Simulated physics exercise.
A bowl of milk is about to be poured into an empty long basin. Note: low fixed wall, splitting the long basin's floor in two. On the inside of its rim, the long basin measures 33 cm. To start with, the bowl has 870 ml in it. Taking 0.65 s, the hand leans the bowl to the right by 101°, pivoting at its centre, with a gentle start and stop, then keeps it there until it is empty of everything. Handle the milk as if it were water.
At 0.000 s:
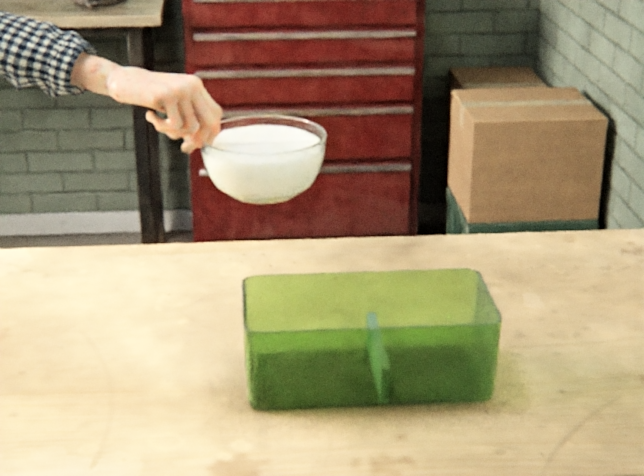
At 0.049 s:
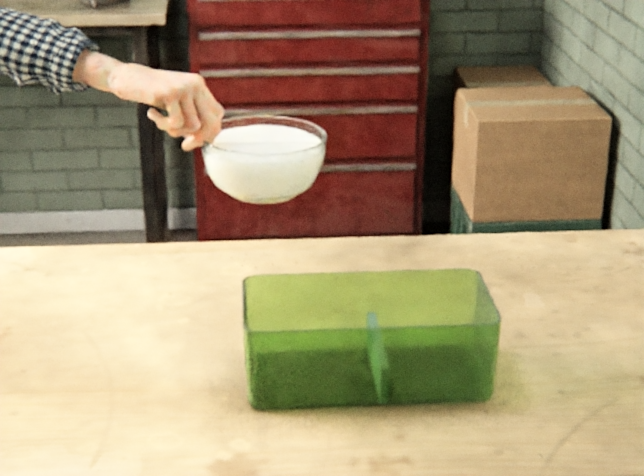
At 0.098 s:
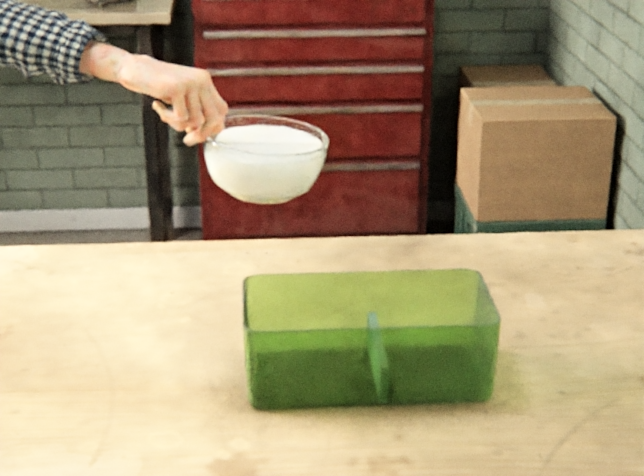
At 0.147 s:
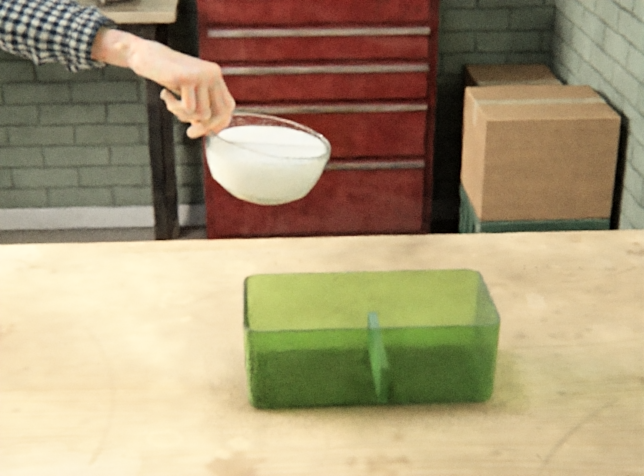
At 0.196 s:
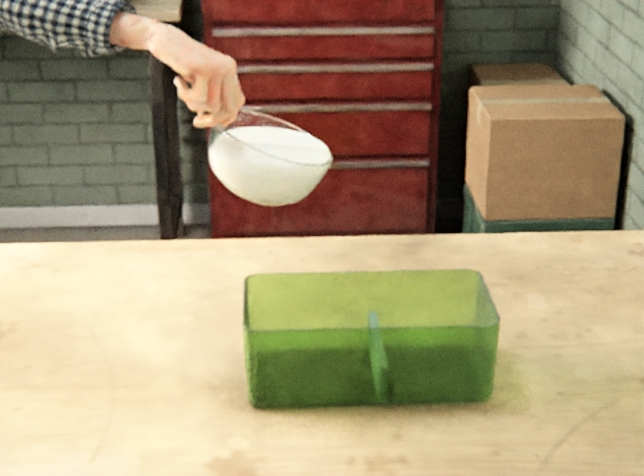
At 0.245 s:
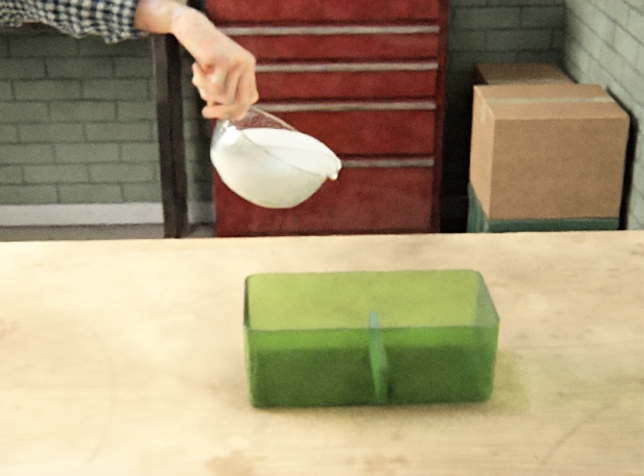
A hand holds a glass bowl of milk above a green basin and tilts it right.
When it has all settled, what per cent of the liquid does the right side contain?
The right side contains about 47 per cent.
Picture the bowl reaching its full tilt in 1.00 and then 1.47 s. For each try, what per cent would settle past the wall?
Respectively 60 and 65 %.
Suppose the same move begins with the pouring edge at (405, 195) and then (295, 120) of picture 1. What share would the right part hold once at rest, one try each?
Respectively 90 and 15 %.
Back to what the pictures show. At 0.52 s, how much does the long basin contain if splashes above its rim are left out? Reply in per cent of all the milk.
About 24%.
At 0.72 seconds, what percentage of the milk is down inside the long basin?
The fraction sits near 88 in a hundred.
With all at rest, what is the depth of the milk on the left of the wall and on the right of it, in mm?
Some 16 mm on the left and some 18 mm on the right.
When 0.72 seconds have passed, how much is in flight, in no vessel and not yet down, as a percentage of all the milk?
Near 10 per cent, I'd say.
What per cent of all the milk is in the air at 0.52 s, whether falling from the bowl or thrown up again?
About 56 per cent.
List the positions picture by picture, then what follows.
Tilt 0°; pouring edge (325, 134); surface from (203, 143) to (322, 140); the long basin's rim runs from (243, 304) to (490, 296); the wall's top is at (378, 339), in the first frame.
Tilt 1°; pouring edge (326, 136); surface from (204, 143) to (323, 141), in the second frame.
Tilt 6°; pouring edge (327, 141); surface from (206, 141) to (324, 143), in the third frame.
Tilt 12°; pouring edge (329, 148); surface from (208, 140) to (327, 146), in the fourth frame.
Tilt 21°; pouring edge (331, 158); surface from (212, 141) to (332, 152); 1 per cent is over the edge, in the fifth frame.
Tilt 31°; pouring edge (330, 169); surface from (215, 143) to (327, 159); 6 per cent is over the edge, in the sixth frame.
After 0.52 s the tilt is 91° and 20 per cent is still to pour, 5 is left of the wall and 20 right of it.
After 0.72 s the tilt is 101° and 2 per cent is still to pour, 40 is left of the wall and 49 right of it.
After 0.92 s the tilt is 101° and 0 per cent is still to pour, 50 is left of the wall and 47 right of it.
After 1.15 s the tilt is 101° and 0 per cent is still to pour, 50 is left of the wall and 47 right of it.
In the end 50 per cent lies left of the wall, 47 right of it and 3 outside.
